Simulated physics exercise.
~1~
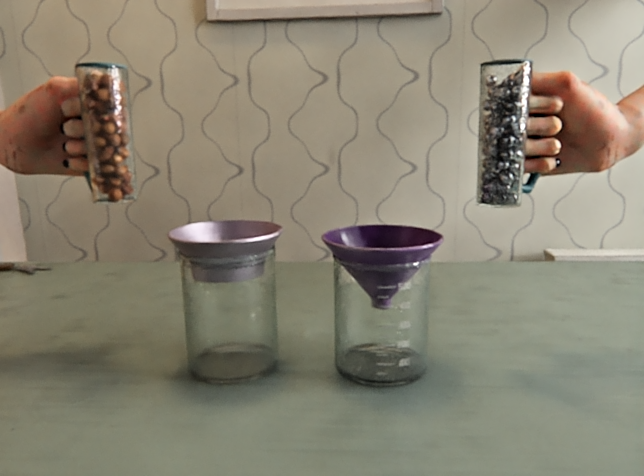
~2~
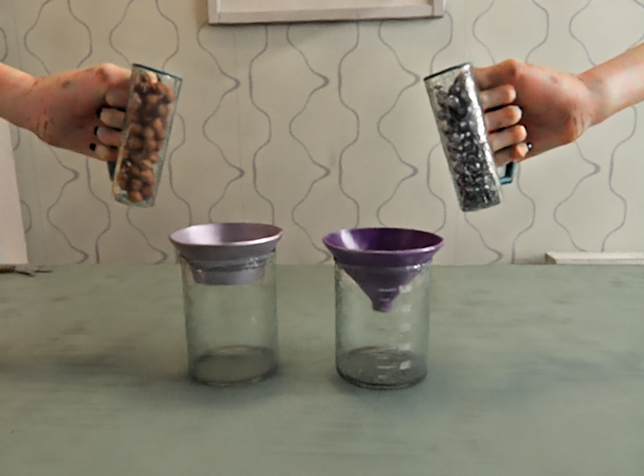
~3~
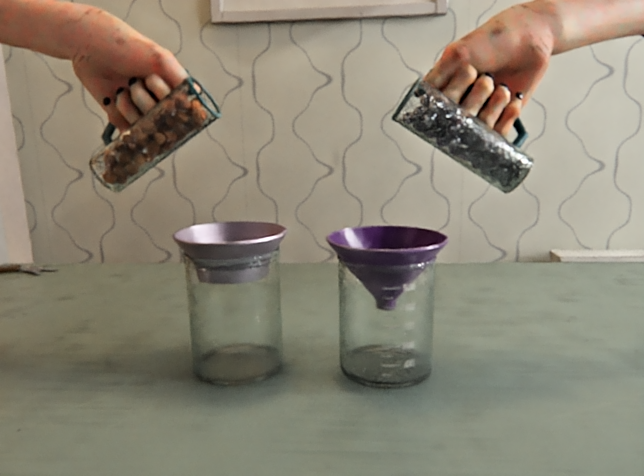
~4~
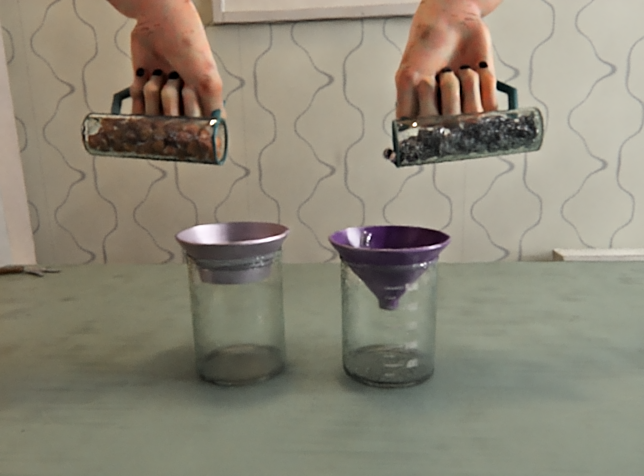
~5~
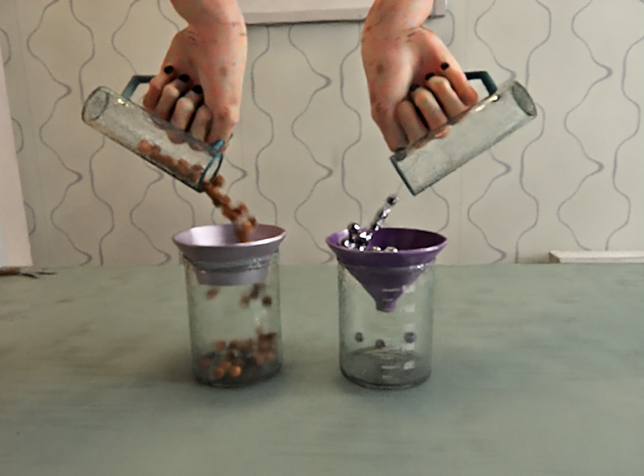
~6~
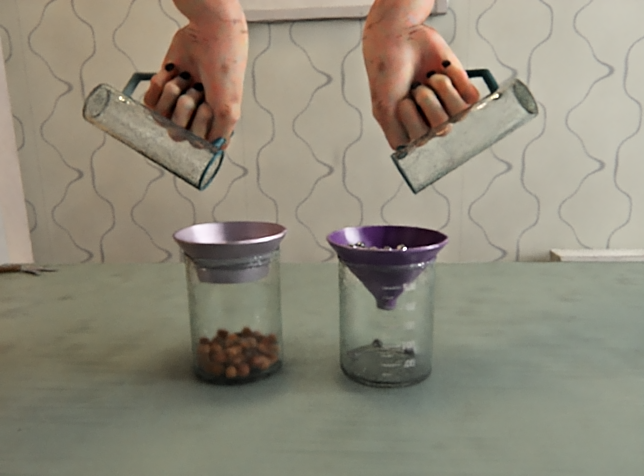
On a greenish tabletop before a wall patterned with wavy lines, two clear jars stand side by side, each topped with a purple funnel, the left one paler. Two hands hold glass cups above them, the left filled with brown nut-like pieces and the right with shiny dark ones. The hands move inward and tip the cups onto their sides, then tilt them further until the pieces spill out. The brown pieces tumble through the left funnel and settle in the jar. On the right, only a few dark pieces drop through, and nearly all remain jammed in the funnel beneath the emptied cup.
